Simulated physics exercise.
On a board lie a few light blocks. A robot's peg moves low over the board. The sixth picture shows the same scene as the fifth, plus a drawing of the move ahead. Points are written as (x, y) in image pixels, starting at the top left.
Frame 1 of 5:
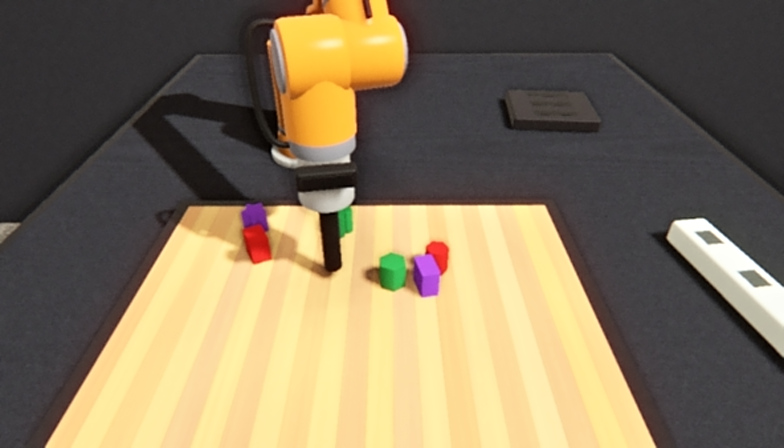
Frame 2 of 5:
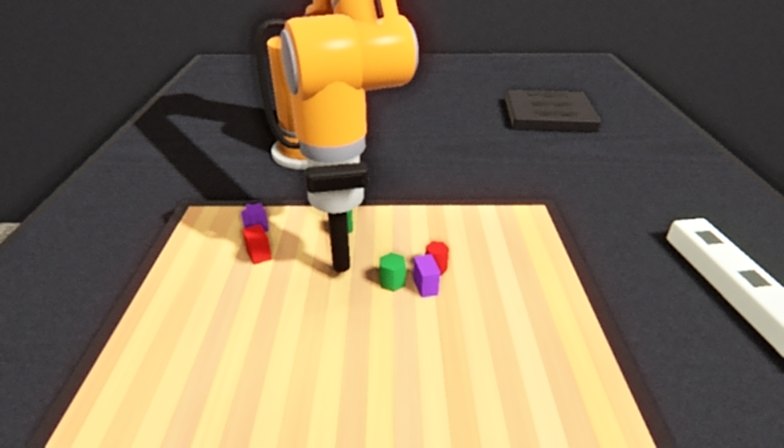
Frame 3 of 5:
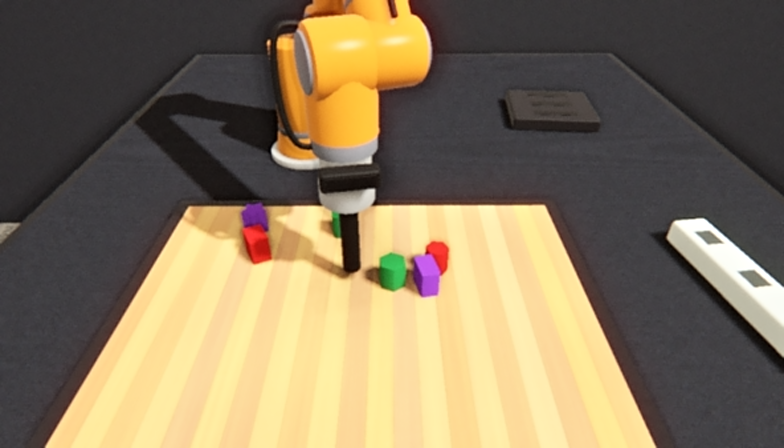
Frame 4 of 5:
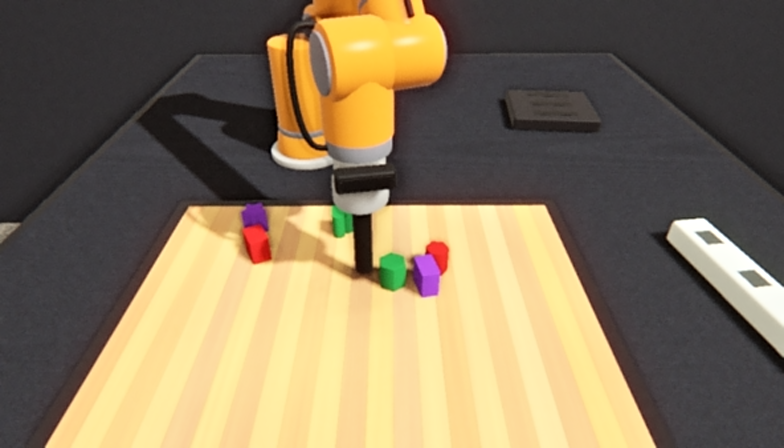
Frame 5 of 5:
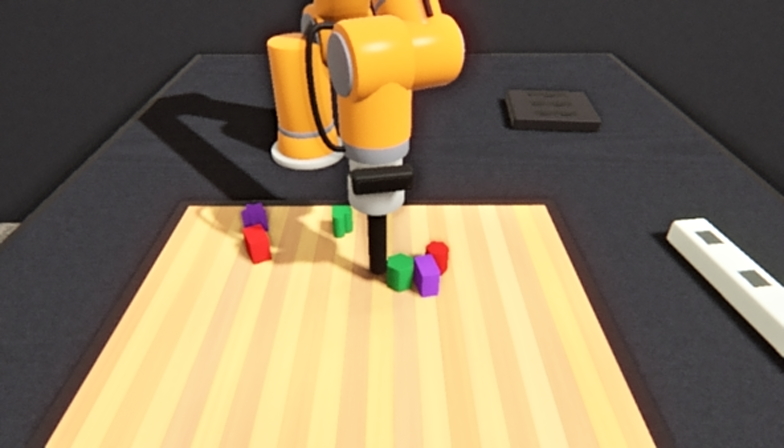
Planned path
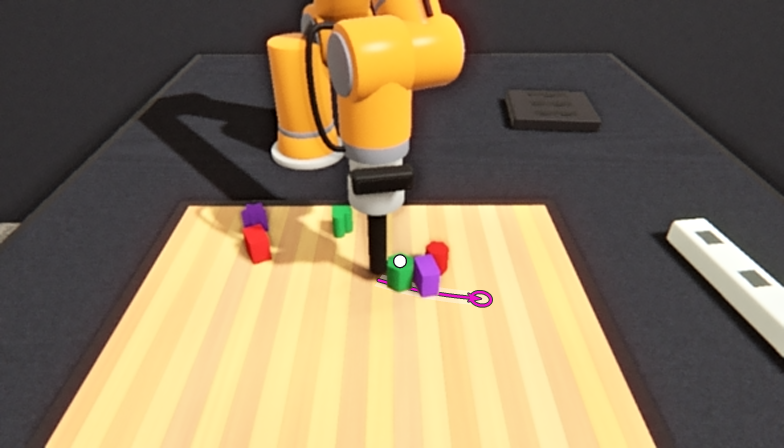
The orange robot arm slid its black peg slowly to the right, low over the wooden board, and nudged the green six-sided block slightly right, up close to the purple block.
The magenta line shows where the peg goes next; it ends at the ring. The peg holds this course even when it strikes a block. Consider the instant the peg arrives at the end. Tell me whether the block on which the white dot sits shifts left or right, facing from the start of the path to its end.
Taking start-to-end as forward, the block's sideways shift goes to the left.
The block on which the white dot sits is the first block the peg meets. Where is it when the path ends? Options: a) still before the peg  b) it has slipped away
(a)
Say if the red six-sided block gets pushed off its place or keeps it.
It is not moved.
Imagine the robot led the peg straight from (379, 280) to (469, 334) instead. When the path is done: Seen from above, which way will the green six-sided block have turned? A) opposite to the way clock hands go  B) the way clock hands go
The one that fits is A, opposite to the way clock hands go.
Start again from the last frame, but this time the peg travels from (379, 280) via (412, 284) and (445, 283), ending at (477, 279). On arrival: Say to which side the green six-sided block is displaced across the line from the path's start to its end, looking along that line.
It is displaced to the right.
The line goes from (379, 280) over (428, 292) to (481, 299); the dot is on the green six-sided block.
What follows on the original path. One third of the way, peg (412, 278); green six-sided block (436, 267), turned 15° anticlockwise; purple rectangle (458, 267).
Two thirds of the way, peg (447, 284); green six-sided block (472, 271), turned 25° anticlockwise; purple rectangle (493, 268).
At the end, peg (483, 288); green six-sided block (507, 272), turned 40° anticlockwise; purple rectangle (525, 265), turned 25° anticlockwise; red six-sided block unmoved.
